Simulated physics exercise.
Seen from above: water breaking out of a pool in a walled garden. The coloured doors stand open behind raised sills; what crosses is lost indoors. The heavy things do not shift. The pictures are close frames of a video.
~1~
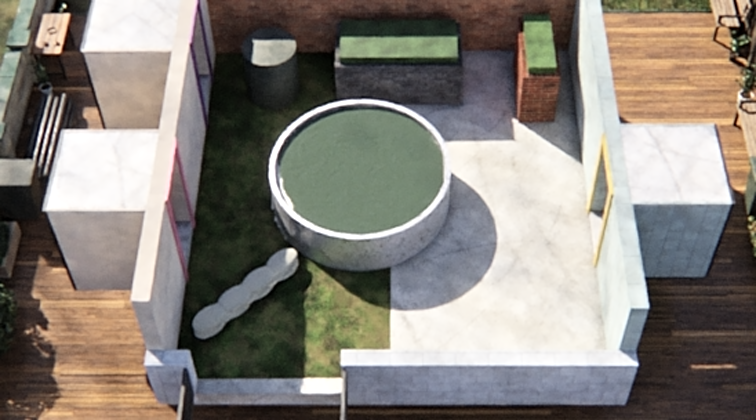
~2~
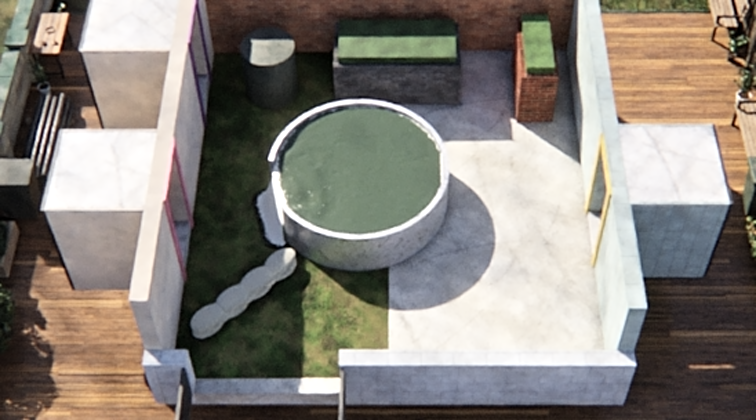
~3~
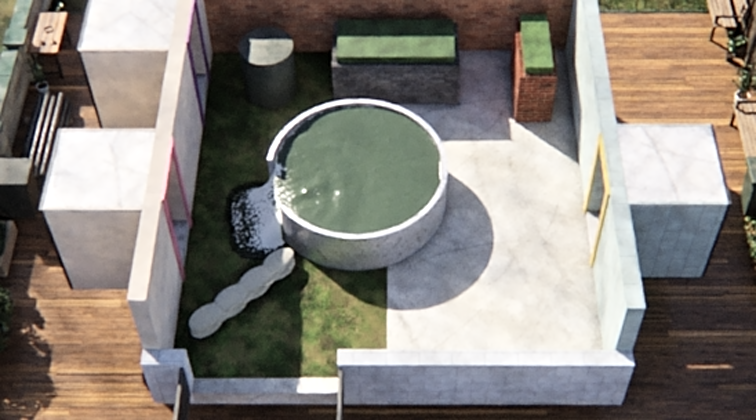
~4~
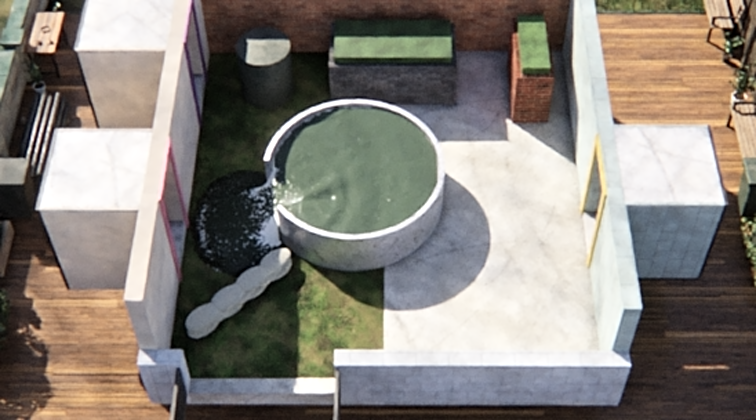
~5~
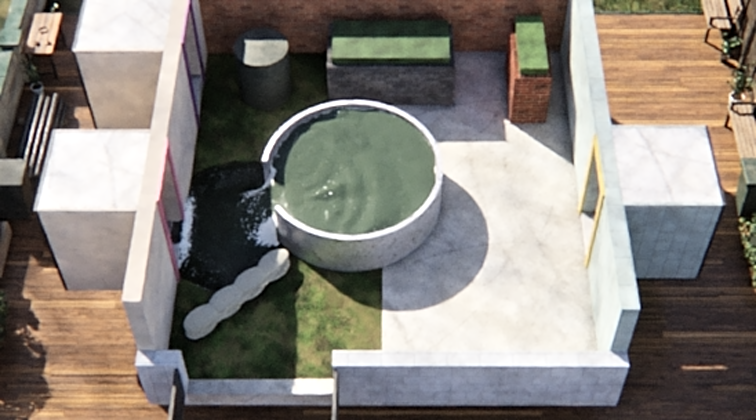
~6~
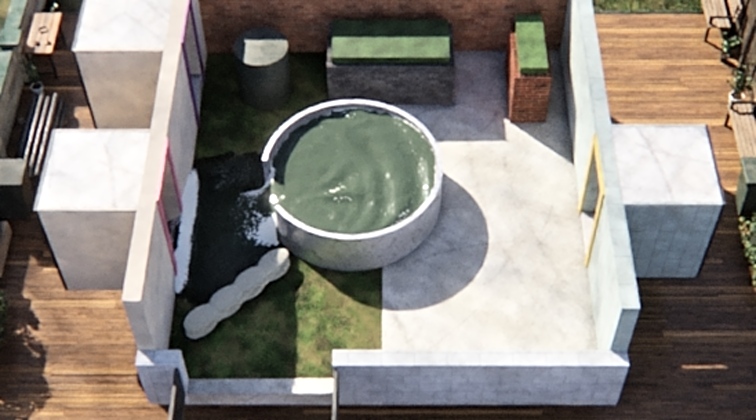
A round tank in a walled garden pours dark water leftward across the grass.
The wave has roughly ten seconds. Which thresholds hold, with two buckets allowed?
In the end: The pink door floods; the purple door holds within the limit; the yellow door holds within the limit.
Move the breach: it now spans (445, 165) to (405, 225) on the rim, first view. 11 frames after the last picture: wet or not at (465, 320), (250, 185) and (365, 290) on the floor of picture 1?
In turn: Awash, clear, not flooded.
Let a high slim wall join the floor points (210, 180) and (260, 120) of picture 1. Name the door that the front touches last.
The yellow one.
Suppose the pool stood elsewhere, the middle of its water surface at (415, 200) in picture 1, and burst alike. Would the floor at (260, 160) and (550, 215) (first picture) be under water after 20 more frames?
One after the other: Flooded, dry.
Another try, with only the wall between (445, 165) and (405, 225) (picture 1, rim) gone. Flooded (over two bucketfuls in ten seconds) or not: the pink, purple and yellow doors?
The pink one stays under, the purple one takes less, the yellow one goes over.
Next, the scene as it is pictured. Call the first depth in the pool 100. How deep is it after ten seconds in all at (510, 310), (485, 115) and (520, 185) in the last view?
About 2, 8 and 4 per cent.
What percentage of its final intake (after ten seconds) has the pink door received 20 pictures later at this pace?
Roughly 70 per cent.
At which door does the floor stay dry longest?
Last comes the door marked yellow.
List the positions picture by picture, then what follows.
In the first frame, still water in the round tank at (360, 169).
In the second frame, water pours out at (277, 204) and has run to (282, 245).
In the third frame, the front is at (241, 251), out from the gap at (276, 206).
In the fourth frame, water pours out at (273, 207) and has run to (203, 254).
In the fifth frame, the front is at (180, 271), out from the gap at (271, 208).
In the sixth frame, the front is at (177, 294), out from the gap at (271, 207).
A moment on, water covers 15 % of the floor; the pink door over two buckets in, the purple door not reached, the yellow door not reached.
Next, water covers 25 % of the floor; the pink door far over two buckets in, the purple door wet at the sill, nothing in, the yellow door not reached.
Then, water covers 40 % of the floor; the pink door far over two buckets in, the purple door wet at the sill, nothing in, the yellow door not reached.
Later, water covers 55 % of the floor; the pink door far over two buckets in, the purple door wet at the sill, nothing in, the yellow door not reached.
In the end, water covers 90 % of the floor; the pink door far over two buckets in, the purple door wet at the sill, nothing in, the yellow door wet at the sill, nothing in.
